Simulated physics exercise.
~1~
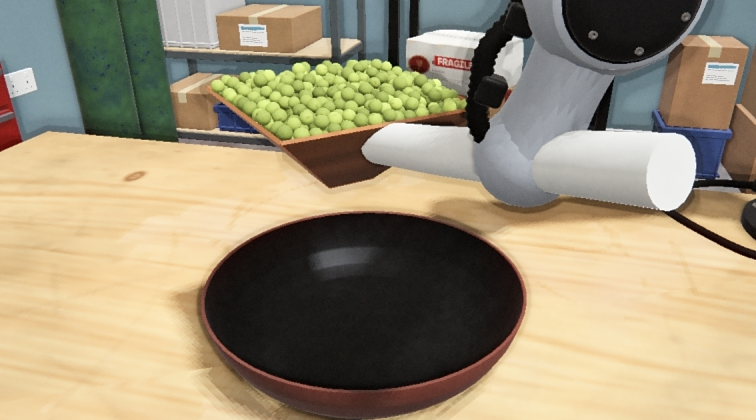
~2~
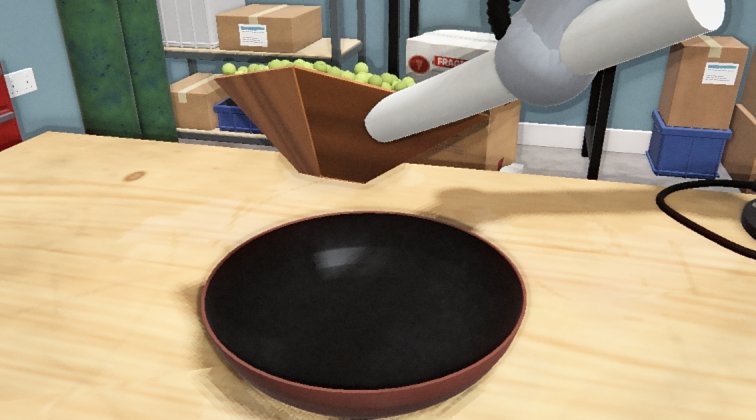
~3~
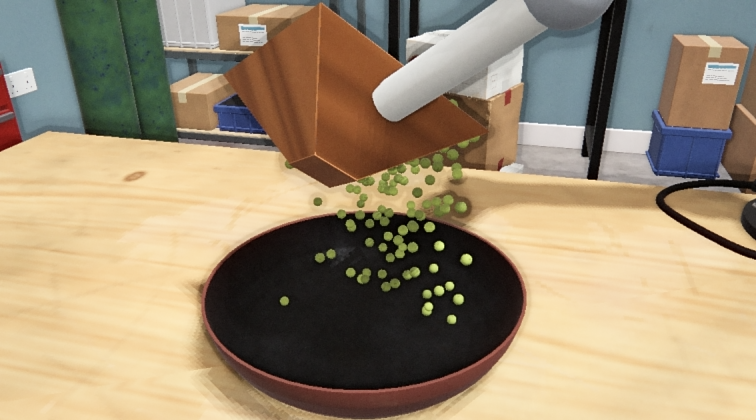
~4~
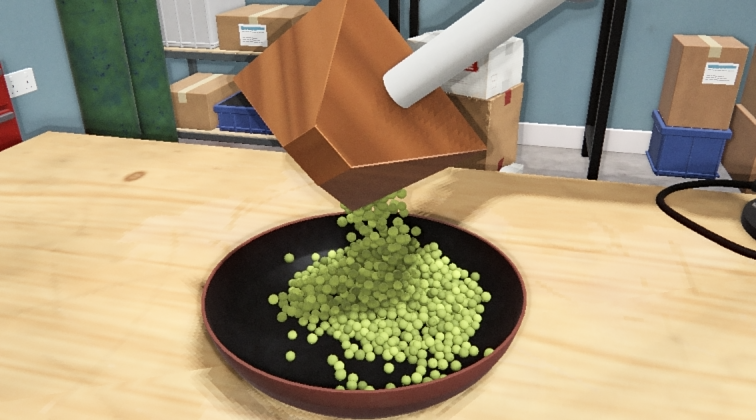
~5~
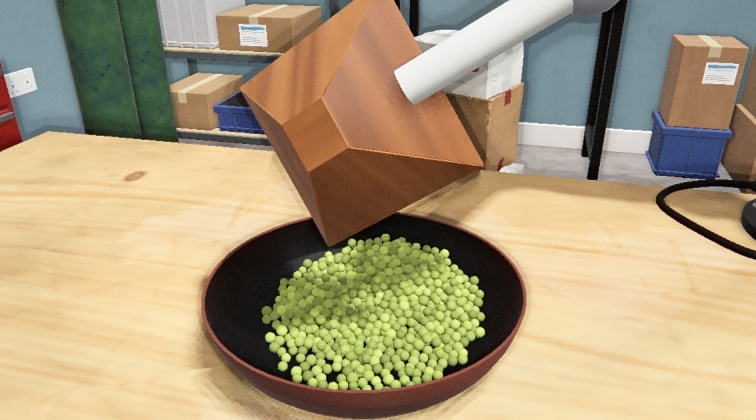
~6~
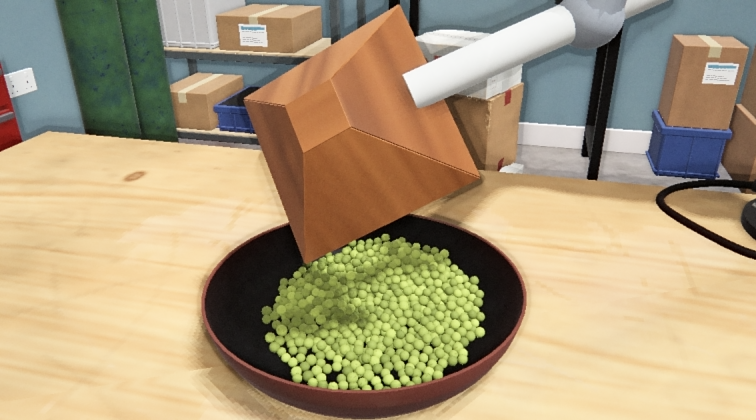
In a storeroom with shelves of cardboard boxes, a robot arm steadily tips a wooden scoop full of green dried peas over a dark, red-rimmed pan on a wooden table, and they pour out until the scoop is empty, upturned above the heap in the pan.
